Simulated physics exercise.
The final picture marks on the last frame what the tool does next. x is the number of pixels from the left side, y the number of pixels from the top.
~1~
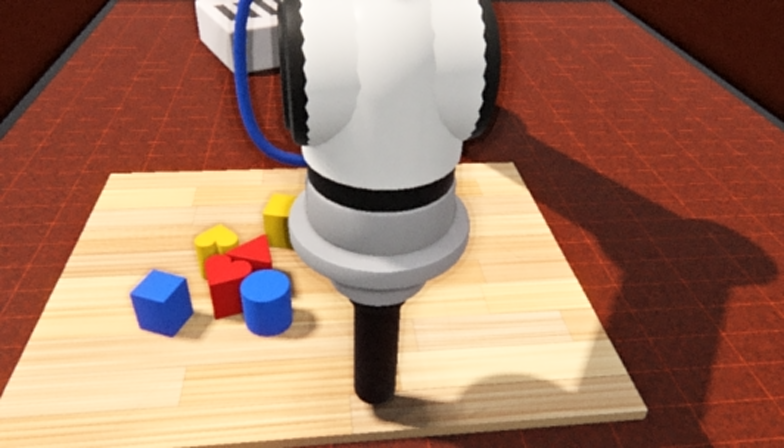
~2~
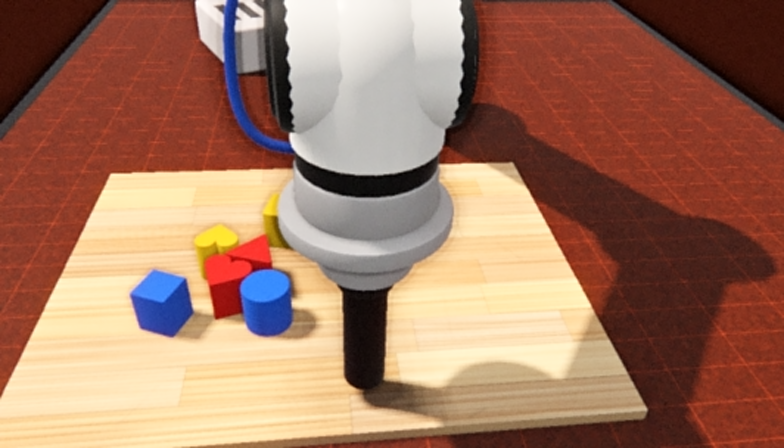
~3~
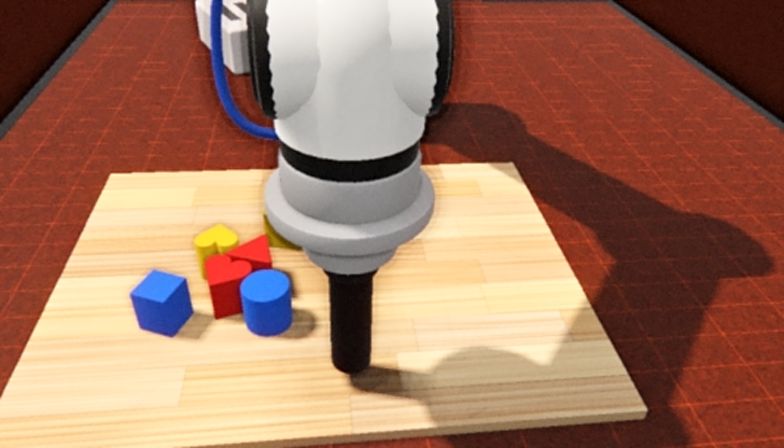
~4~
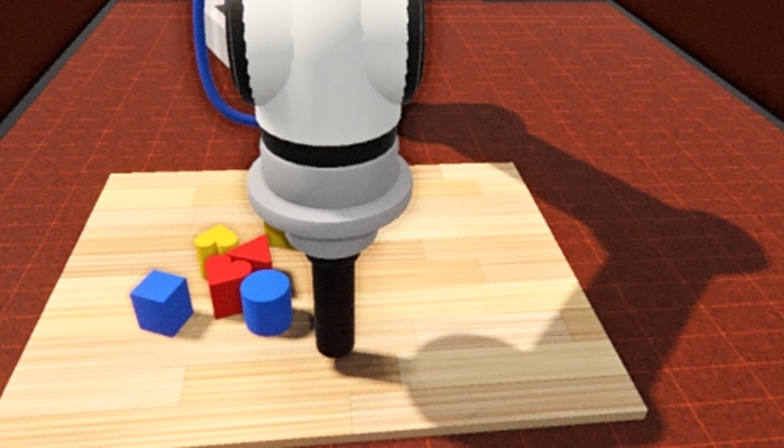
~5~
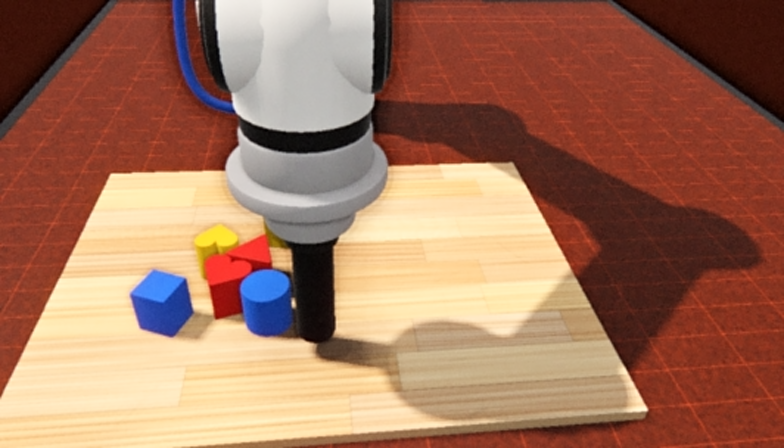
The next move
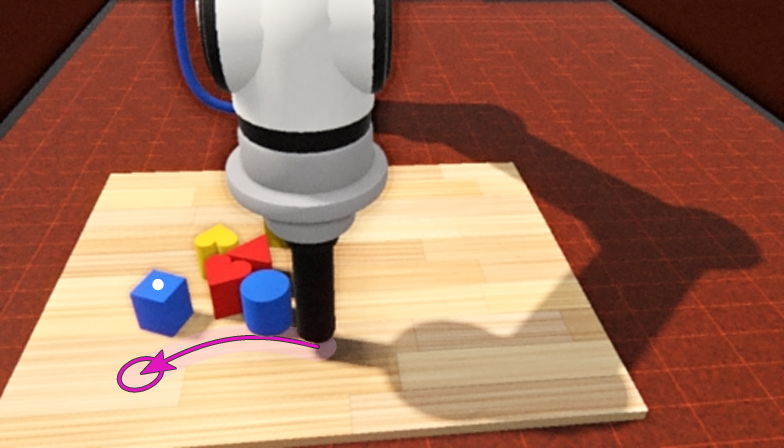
In the video, a white and grey robotic arm with a black rod moves steadily left and slightly away over a wooden board, nearing a blue cylinder beside red and yellow blocks and a blue cube, which all stay still.
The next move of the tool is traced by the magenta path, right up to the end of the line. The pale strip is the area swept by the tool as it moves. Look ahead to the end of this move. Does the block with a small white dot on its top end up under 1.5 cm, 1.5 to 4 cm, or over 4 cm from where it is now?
I'd go with under 1.5 cm for this block.
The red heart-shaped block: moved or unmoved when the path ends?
From what I can tell, it won't keep its place.
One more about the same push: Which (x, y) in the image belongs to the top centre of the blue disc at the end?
The middle of the upper face of the blue disc will lie at about (238, 273) in the picture.
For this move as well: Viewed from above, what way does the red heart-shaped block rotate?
From the top, the block rotates counterclockwise.
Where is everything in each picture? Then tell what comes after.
Tool tip (375, 390); block tops, blue square piece (158, 285); red heart-shaped block (225, 268); red three-sided block (254, 249); blue disc (265, 285), in the first picture.
Tool (364, 376); blocks unchanged, in the second picture.
Tool (351, 361); blocks unchanged, in the third picture.
Tool (335, 346); blocks unchanged, in the fourth picture.
Tool (317, 332); blue square piece (158, 285); red heart-shaped block (225, 268); red three-sided block (254, 249); blue disc (265, 285), in the fifth picture.
Path on the board, from (318, 347) through (261, 337) and (201, 346) to (141, 374); the dot is on the blue square piece.
One third of the way, tool (259, 322); red heart-shaped block (212, 261), turned 35° anticlockwise; red three-sided block (254, 246), turned 15° clockwise; blue disc (245, 274).
Two thirds of the way, tool (197, 331); red heart-shaped block (207, 258), turned 40° anticlockwise; red three-sided block (255, 246), turned 15° clockwise; blue disc (238, 273).
At the end, tool (136, 358); blue square piece in place; red heart-shaped block (207, 258), turned 40° anticlockwise; red three-sided block (255, 246), turned 15° clockwise; blue disc (238, 273).
